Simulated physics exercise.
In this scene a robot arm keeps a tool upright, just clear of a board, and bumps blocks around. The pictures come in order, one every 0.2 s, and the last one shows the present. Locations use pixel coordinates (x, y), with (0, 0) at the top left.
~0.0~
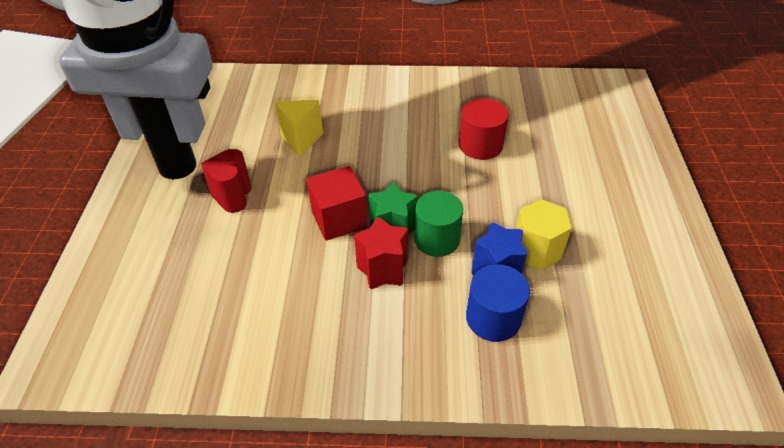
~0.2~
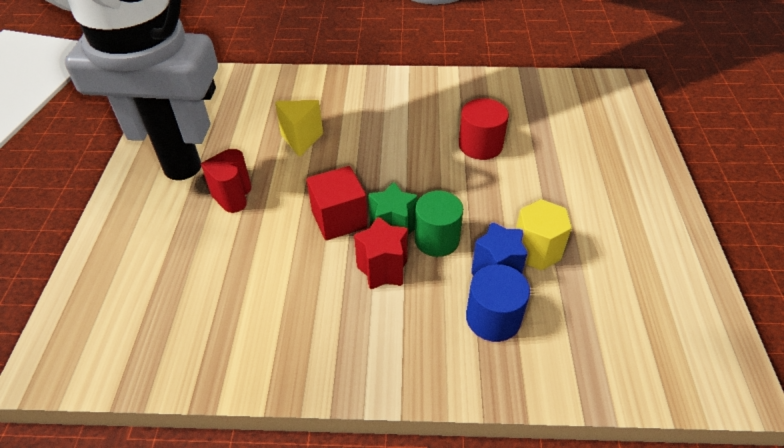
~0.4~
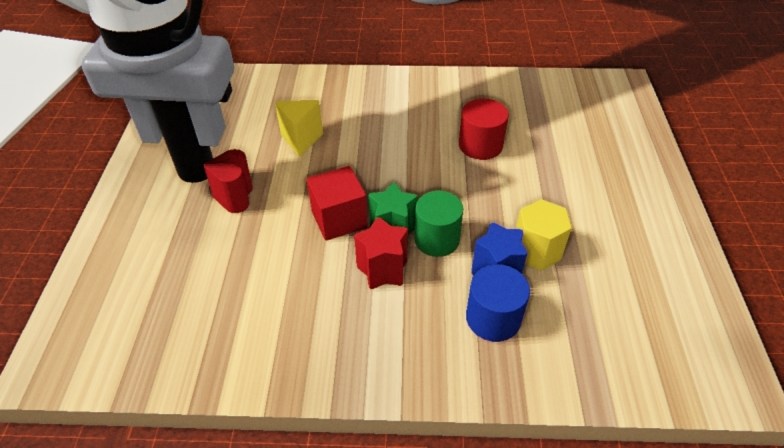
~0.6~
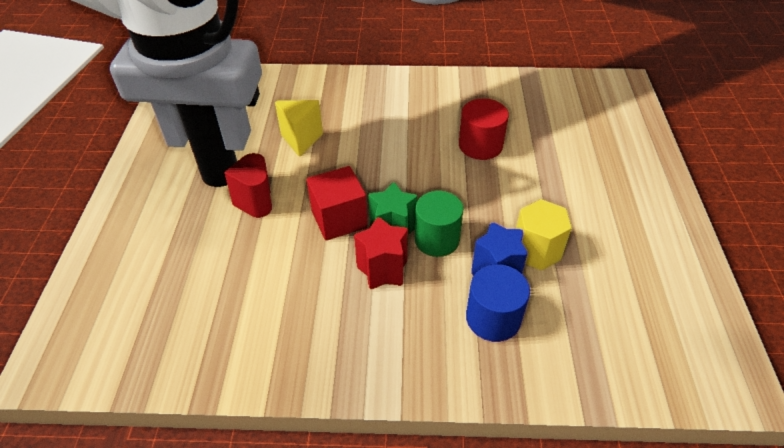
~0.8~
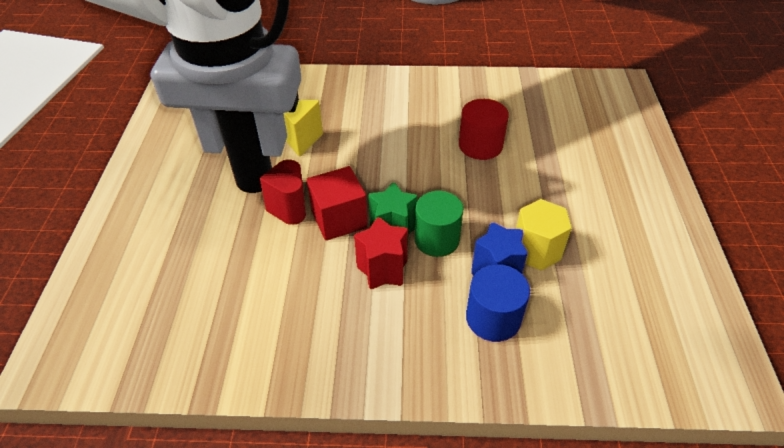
A gray robotic arm with a black tip stands at the upper left of a striped wooden board on a reddish surface, seen from above at an angle by a still camera. Red, green, blue and yellow blocks sit across the board, including stars and cylinders. The arm edges right, then pushes the red heart-shaped block rightward toward the red cube, while the others stay put.
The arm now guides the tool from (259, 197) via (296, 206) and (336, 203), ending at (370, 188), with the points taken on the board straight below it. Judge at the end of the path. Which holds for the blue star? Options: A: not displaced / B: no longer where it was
(B)
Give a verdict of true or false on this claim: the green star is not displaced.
That is false.
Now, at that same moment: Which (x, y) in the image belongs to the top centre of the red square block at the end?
Around pixel (411, 200).
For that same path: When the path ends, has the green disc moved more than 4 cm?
Going by the path, yes.
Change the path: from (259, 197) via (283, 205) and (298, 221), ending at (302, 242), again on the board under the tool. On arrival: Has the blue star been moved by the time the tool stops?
No, that is not what happens.
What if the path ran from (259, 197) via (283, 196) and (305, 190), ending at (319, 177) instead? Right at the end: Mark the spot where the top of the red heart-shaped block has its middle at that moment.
I predict (314, 181).
The first path, step by step. One third of the way, tool at (293, 189); red heart-shaped block at (321, 187); red square block at (365, 193); green star at (415, 199); green disc at (455, 209).
Two thirds of the way, tool at (335, 186); red heart-shaped block at (360, 188); red square block at (402, 198), turned 15° clockwise; green star at (449, 199); green disc at (488, 213); blue star at (512, 244), turned 25° clockwise.
At the end, tool at (370, 171); red heart-shaped block at (368, 185), turned 30° clockwise; red square block at (411, 200), turned 15° clockwise; green star at (457, 200); green disc at (496, 214); blue star at (515, 246), turned 35° clockwise.
